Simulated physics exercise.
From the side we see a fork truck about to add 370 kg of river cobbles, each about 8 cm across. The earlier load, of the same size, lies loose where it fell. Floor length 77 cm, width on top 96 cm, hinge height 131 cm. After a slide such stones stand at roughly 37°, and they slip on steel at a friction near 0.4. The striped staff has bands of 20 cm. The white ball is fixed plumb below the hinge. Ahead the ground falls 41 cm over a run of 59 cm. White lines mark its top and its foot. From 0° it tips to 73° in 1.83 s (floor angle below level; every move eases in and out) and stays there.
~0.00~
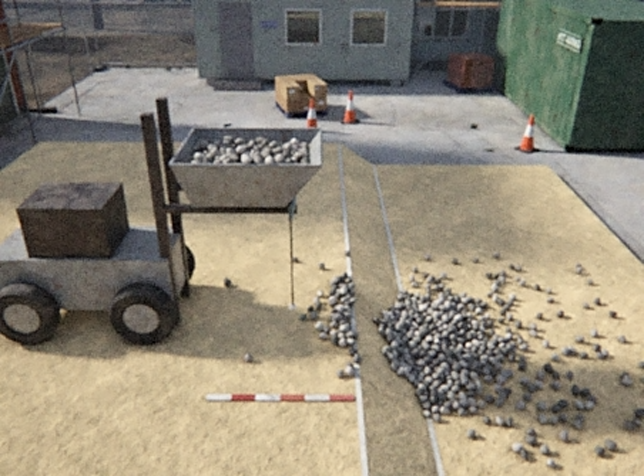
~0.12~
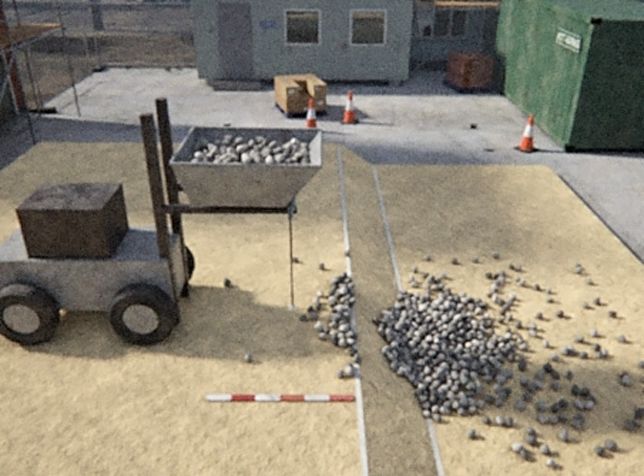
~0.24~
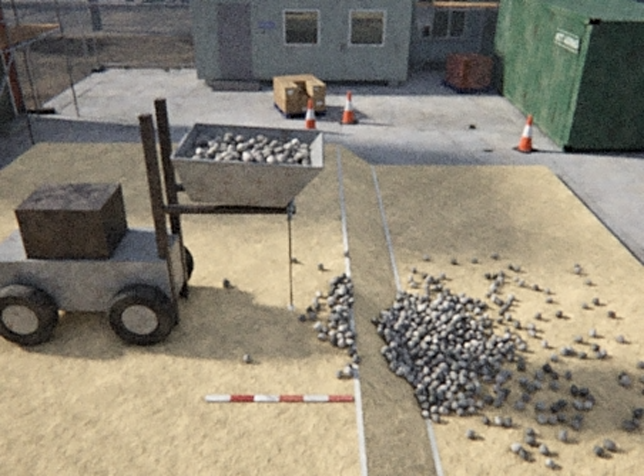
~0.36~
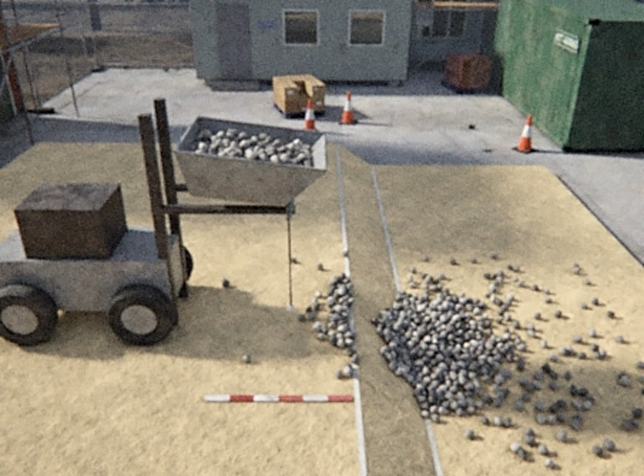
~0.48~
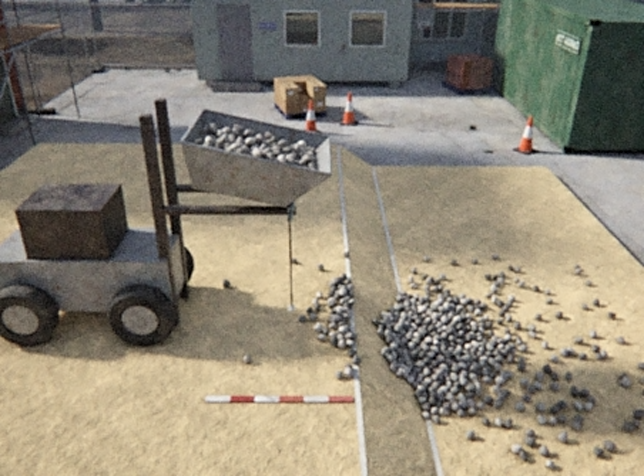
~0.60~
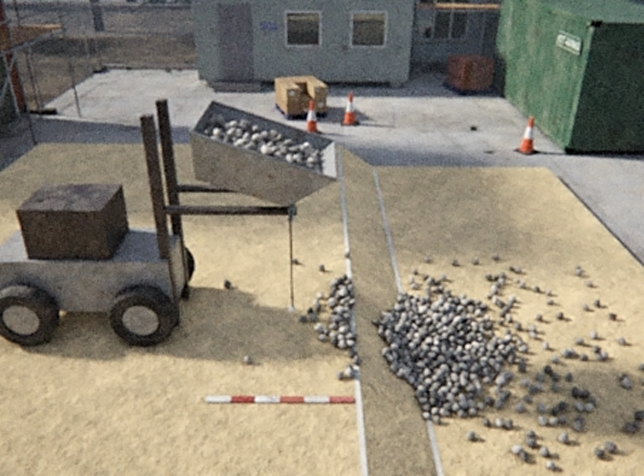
In a sandy yard, a fork truck slowly tilts its raised skip of cobbles down to the right.
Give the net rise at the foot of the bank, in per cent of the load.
About 69 per cent.
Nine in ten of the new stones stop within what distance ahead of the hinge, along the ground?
About 170 cm.
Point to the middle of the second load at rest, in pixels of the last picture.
Around (422, 335).
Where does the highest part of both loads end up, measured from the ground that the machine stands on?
About 12 cm above it.
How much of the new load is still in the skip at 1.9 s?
Roughly 55 per cent is still inside.
After 1.4 s the floor is at 61°; in per cent of one load, 100 in the skip, 25 on the top or the slope, 75 at the foot of the bank; the foremost stones are at (606, 313).
After 1.9 s the floor is at 73°; in per cent of one load, 54 in the skip, 68 on the top or the slope, 78 at the foot of the bank; the foremost stones are at (606, 313).
After 2.3 s the floor is at 73°; in per cent of one load, 25 in the skip, 66 on the top or the slope, 108 at the foot of the bank; the foremost stones are at (606, 313).
After 4.7 s the floor is at 73°; in per cent of one load, 0 in the skip, 55 on the top or the slope, 144 at the foot of the bank; the foremost stones are at (606, 313). Net gain at the foot of the bank, 69.
